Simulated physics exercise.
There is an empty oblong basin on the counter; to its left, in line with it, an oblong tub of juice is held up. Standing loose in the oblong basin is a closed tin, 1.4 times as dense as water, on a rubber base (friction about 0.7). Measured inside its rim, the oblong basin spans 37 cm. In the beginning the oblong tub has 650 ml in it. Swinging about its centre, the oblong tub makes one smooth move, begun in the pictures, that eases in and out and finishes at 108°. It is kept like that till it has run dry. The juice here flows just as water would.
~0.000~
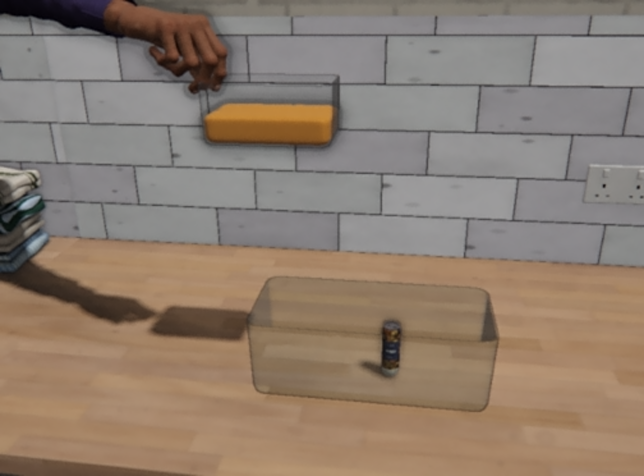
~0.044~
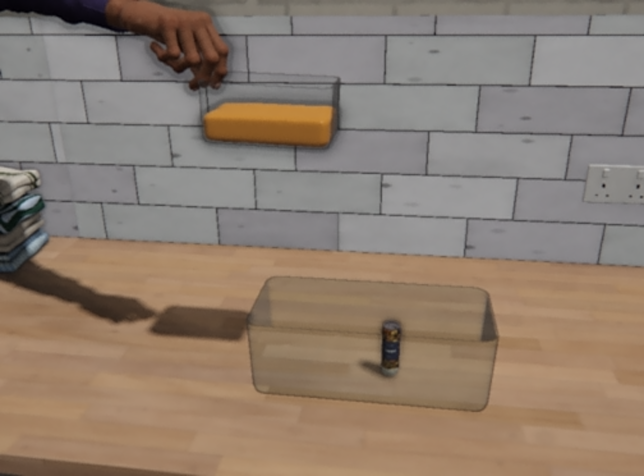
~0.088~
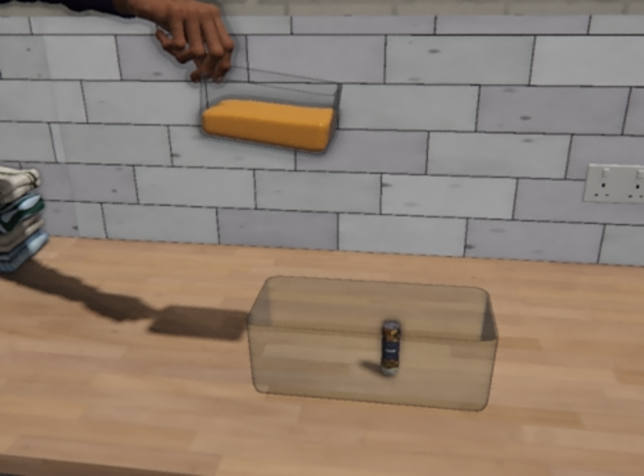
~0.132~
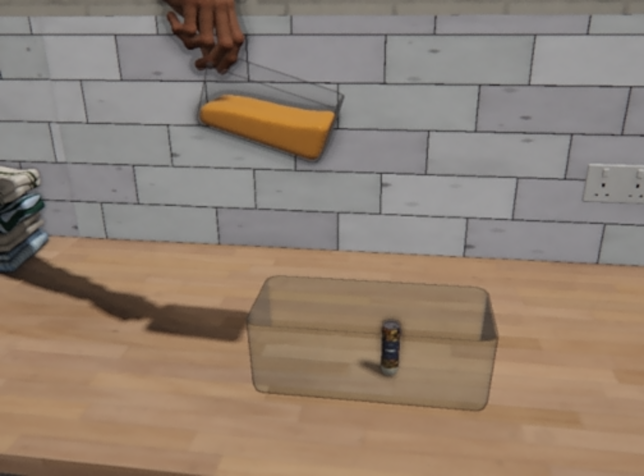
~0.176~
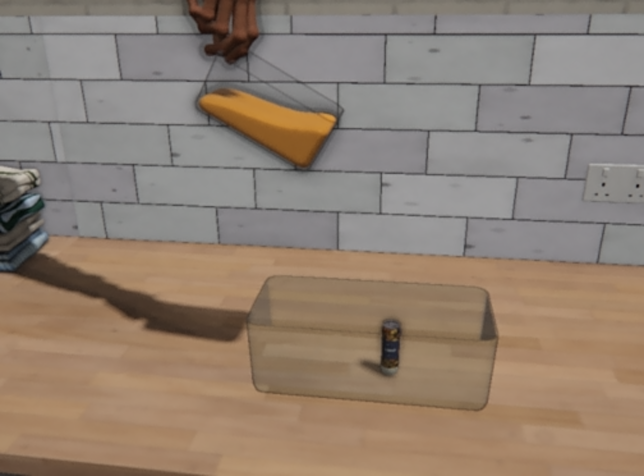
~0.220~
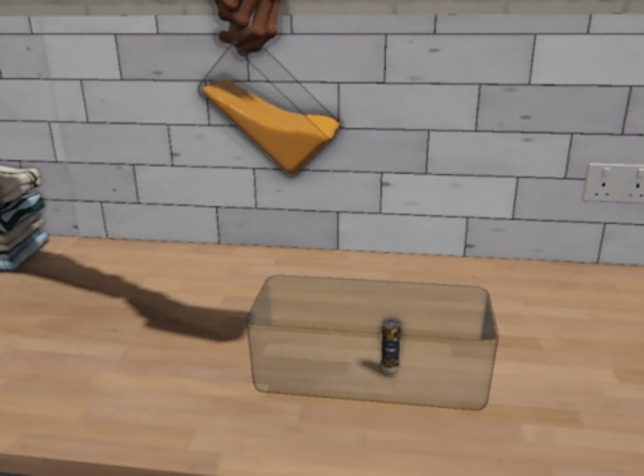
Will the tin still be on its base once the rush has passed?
No, it gets tipped over.
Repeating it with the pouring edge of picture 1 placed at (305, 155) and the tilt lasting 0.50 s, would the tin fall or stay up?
Then it stays on its base.
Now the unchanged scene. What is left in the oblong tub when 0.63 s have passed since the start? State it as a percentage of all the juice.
5 %.
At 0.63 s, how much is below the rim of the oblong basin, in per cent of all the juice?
About 84 %.
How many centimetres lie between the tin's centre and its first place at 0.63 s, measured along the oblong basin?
Around 2 centimetres.
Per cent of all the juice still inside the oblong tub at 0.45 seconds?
14 %.
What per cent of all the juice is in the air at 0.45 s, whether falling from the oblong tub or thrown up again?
84 %.
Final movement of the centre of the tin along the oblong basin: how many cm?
Net tin displacement: Roughly 8.5 cm.
Then, 0.45 s in, the tilt is 106° and 14 per cent is still to pour; the tin stands where it began.
Then, 0.63 s in, the tilt is 108° and 5 per cent is still to pour; the tin stands 2 cm from where it began.
Then, 0.81 s in, the tilt is 108° and 0 per cent is still to pour; the tin leans 36°.
Then, 1.00 s in, the tilt is 108° and 0 per cent is still to pour; the tin lies on its side.
Finally, the tin lies on its side.
